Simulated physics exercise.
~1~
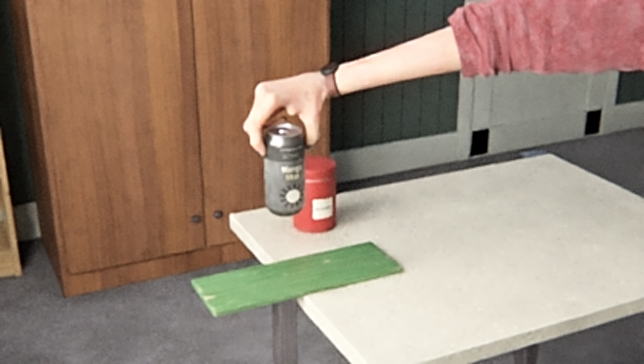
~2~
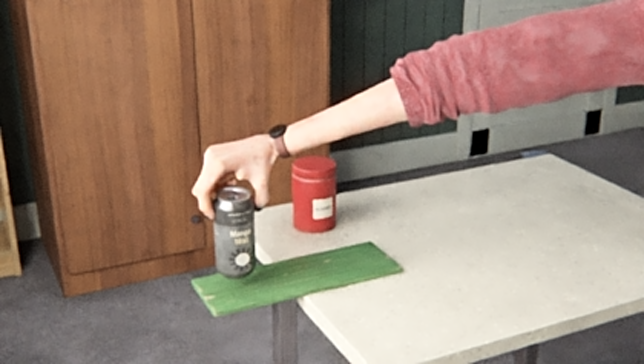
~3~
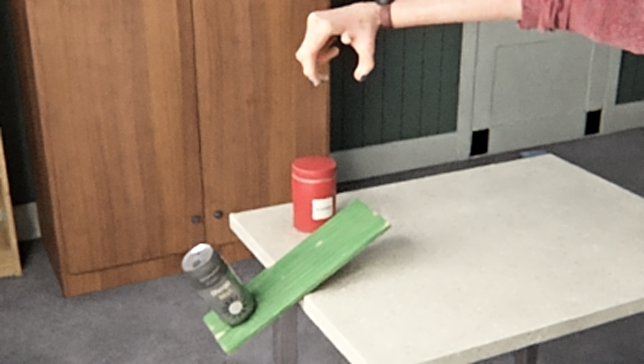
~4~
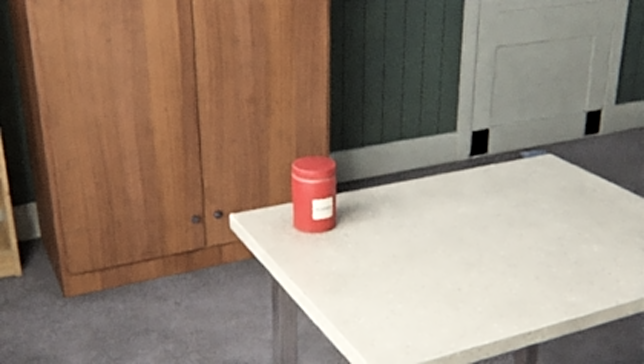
The clip opens on a pale table with a green plank jutting past its left end and a red jar standing near the corner, while a hand in a pinkish-red sleeve holds a dark grey can just in front of the jar. The hand moves the can left and down, setting it upright on the plank's overhanging part. Once the fingers let go and the hand draws back, the plank tips steeply and the can leans as it drops with the lowered end. Finally, plank, can and hand are out of view, and only the red jar remains on the table, still in its place.
